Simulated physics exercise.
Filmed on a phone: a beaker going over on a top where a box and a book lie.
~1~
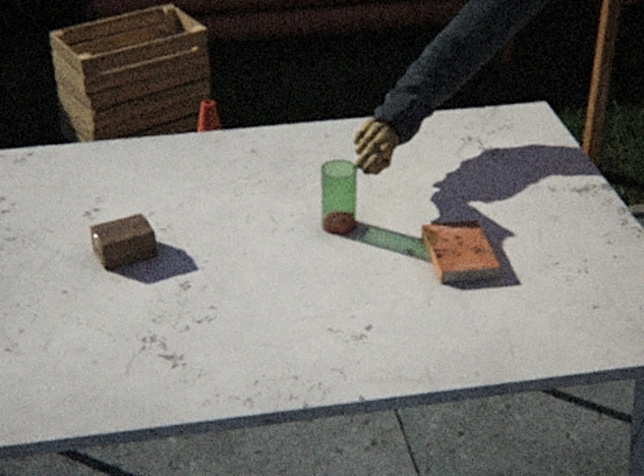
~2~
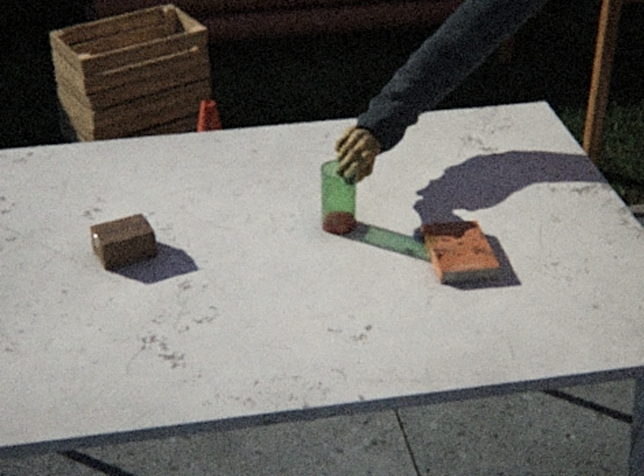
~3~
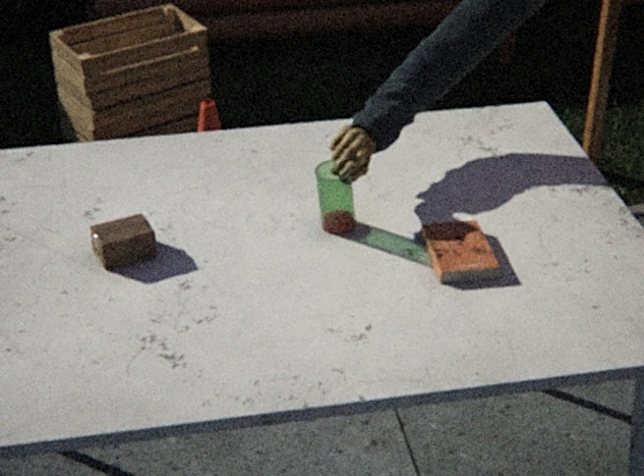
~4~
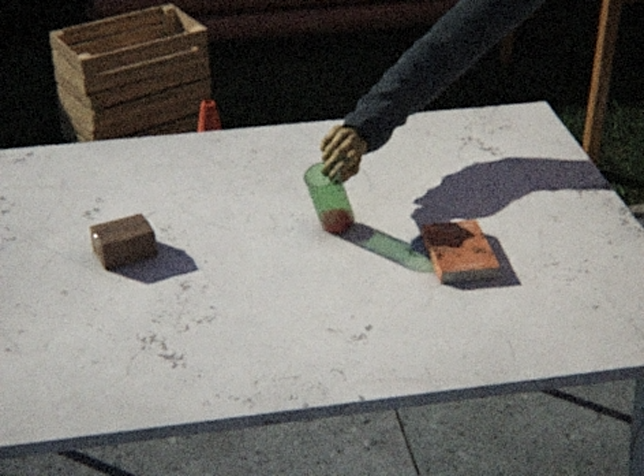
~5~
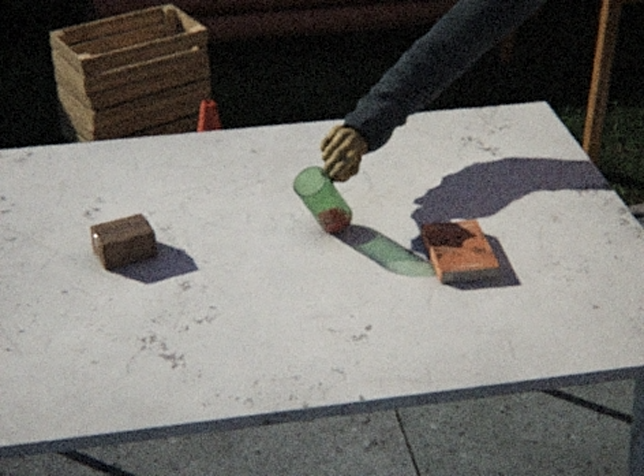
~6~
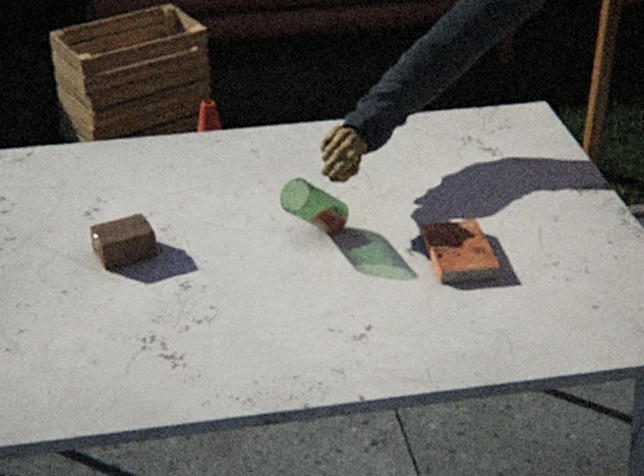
A dark-sleeved arm with a tan hand reaches in from the upper right over a pale, speckled tabletop outdoors, seen from above by a still camera. A green see-through beaker with a little reddish-brown content stands between a brown box on the left and an orange book on the right. The hand moves to the beaker's rim and nudges it leftward, and the beaker leans steeply left, away from the hand.
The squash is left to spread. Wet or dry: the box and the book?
The box escapes and the book escapes.
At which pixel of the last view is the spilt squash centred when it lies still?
Close to (214, 282).
Next, the puddle covers about as much as a saucer; the box is clear of it; the book is clear of it.
Finally, the puddle covers about as much as a saucer; the box is clear of it; the book is clear of it.
